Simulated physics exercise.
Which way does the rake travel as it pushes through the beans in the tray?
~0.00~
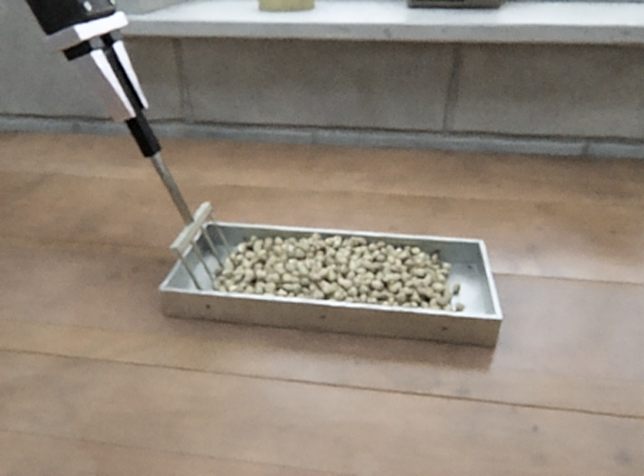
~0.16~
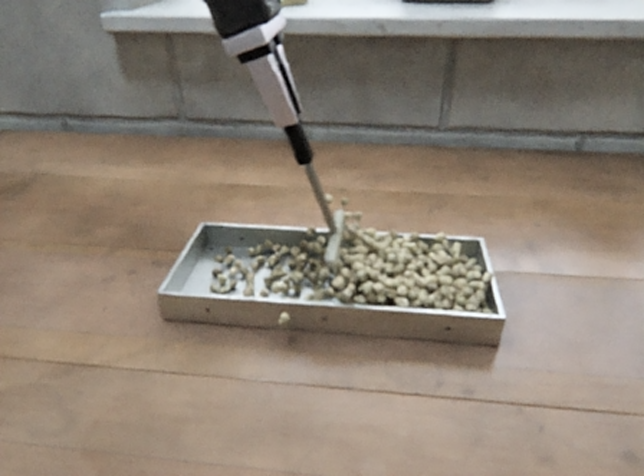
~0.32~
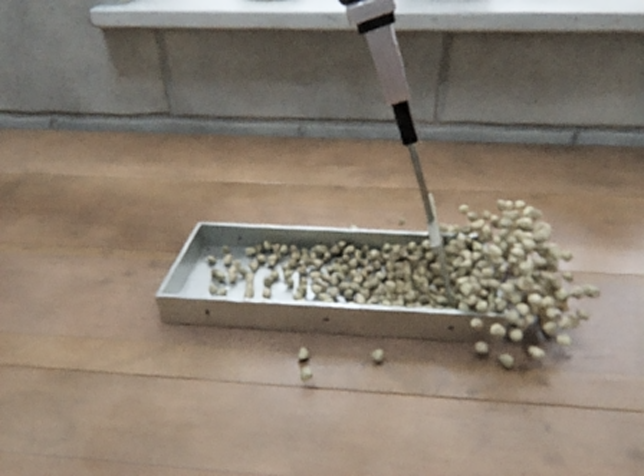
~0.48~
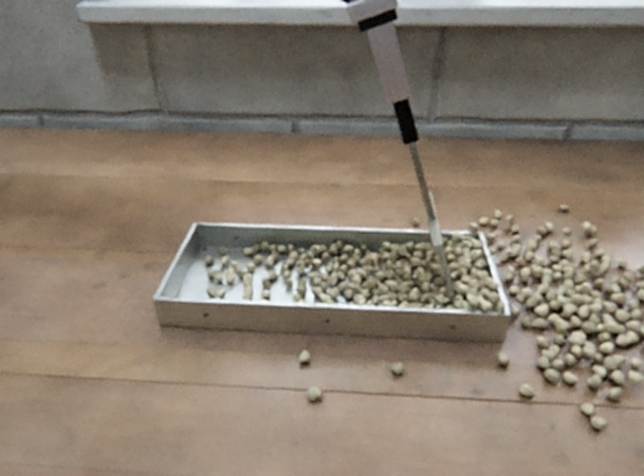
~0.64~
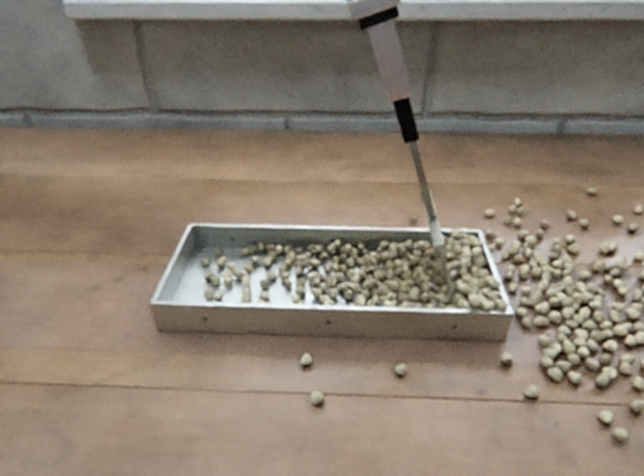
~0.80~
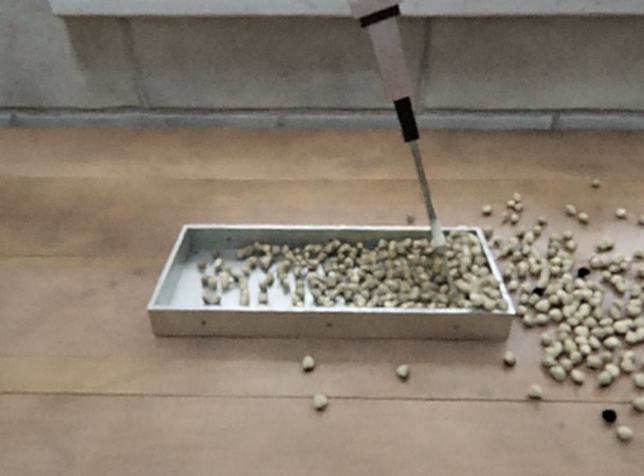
The rake travels to the right, moving from the left end of the tray towards the right end.
